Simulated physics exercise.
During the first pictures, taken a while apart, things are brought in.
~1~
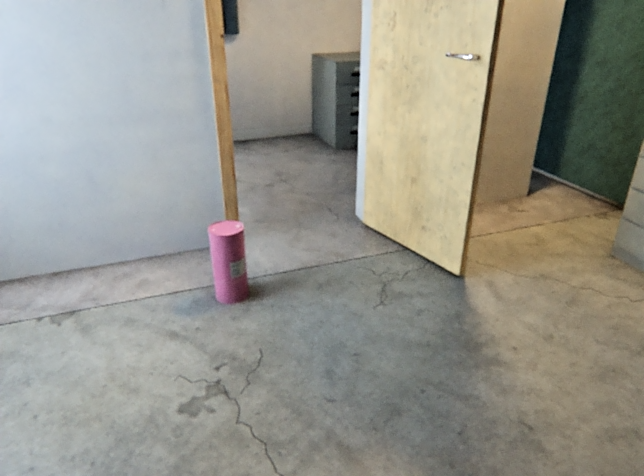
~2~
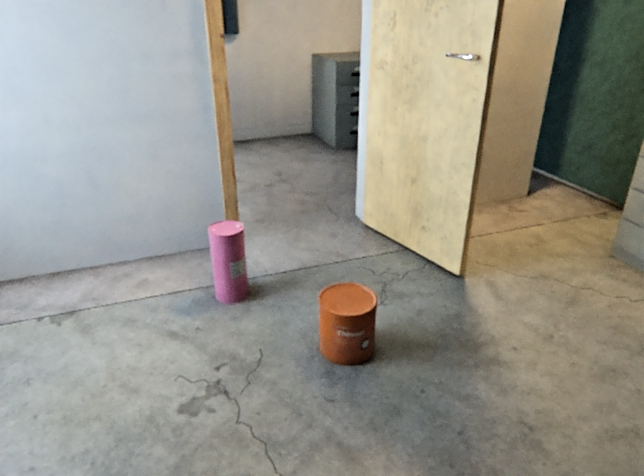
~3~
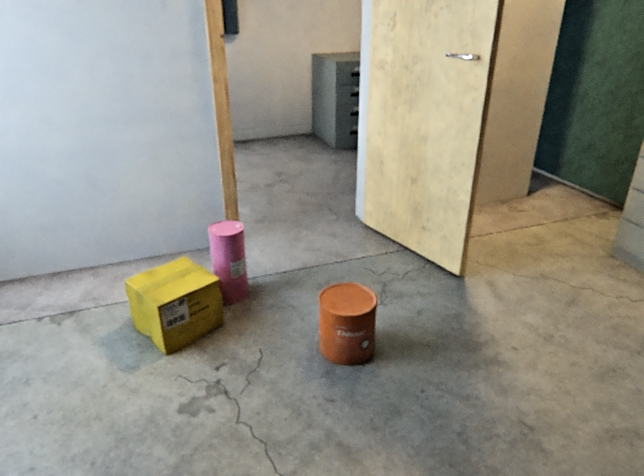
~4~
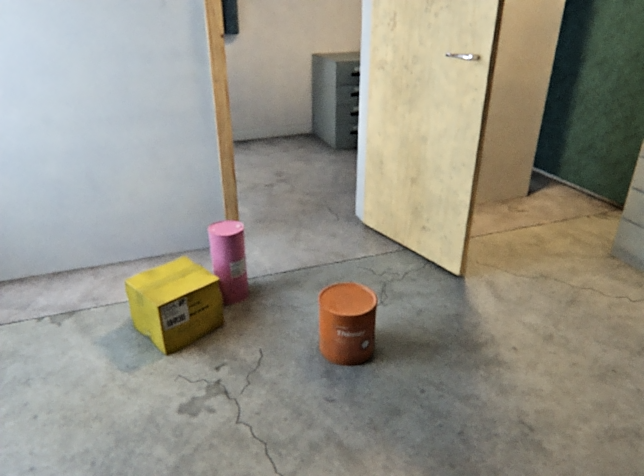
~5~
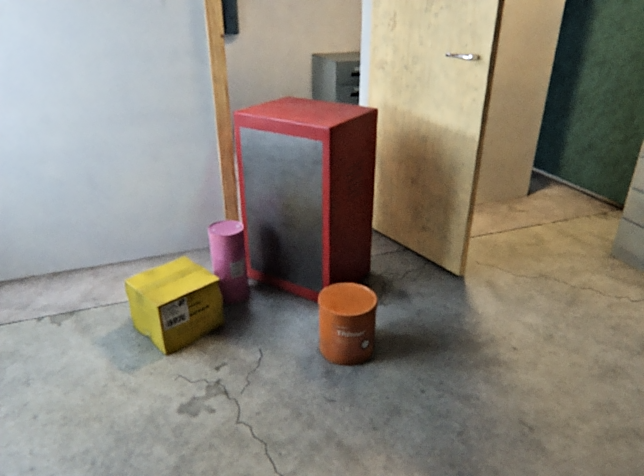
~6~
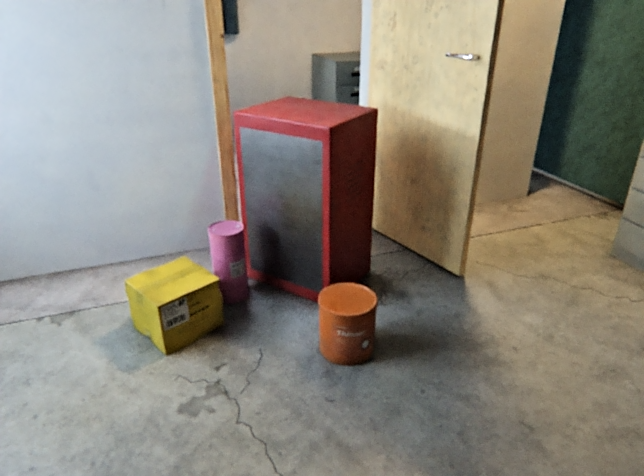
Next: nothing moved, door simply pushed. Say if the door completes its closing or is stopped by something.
Well, the door doesn't make it all the way in the end.
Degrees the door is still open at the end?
Some 70°.
Then, 0.40 s on from there, open by 97°.
Then, 0.60 s on from there, open by 88°.
Then, 0.80 s on from there, open by 77°.
Then, 0.90 s on from there, open by 72°.
In the end, open by 70°; all 4 unmoved. At the end, from the last picture's camera, red appliance near (307, 198).
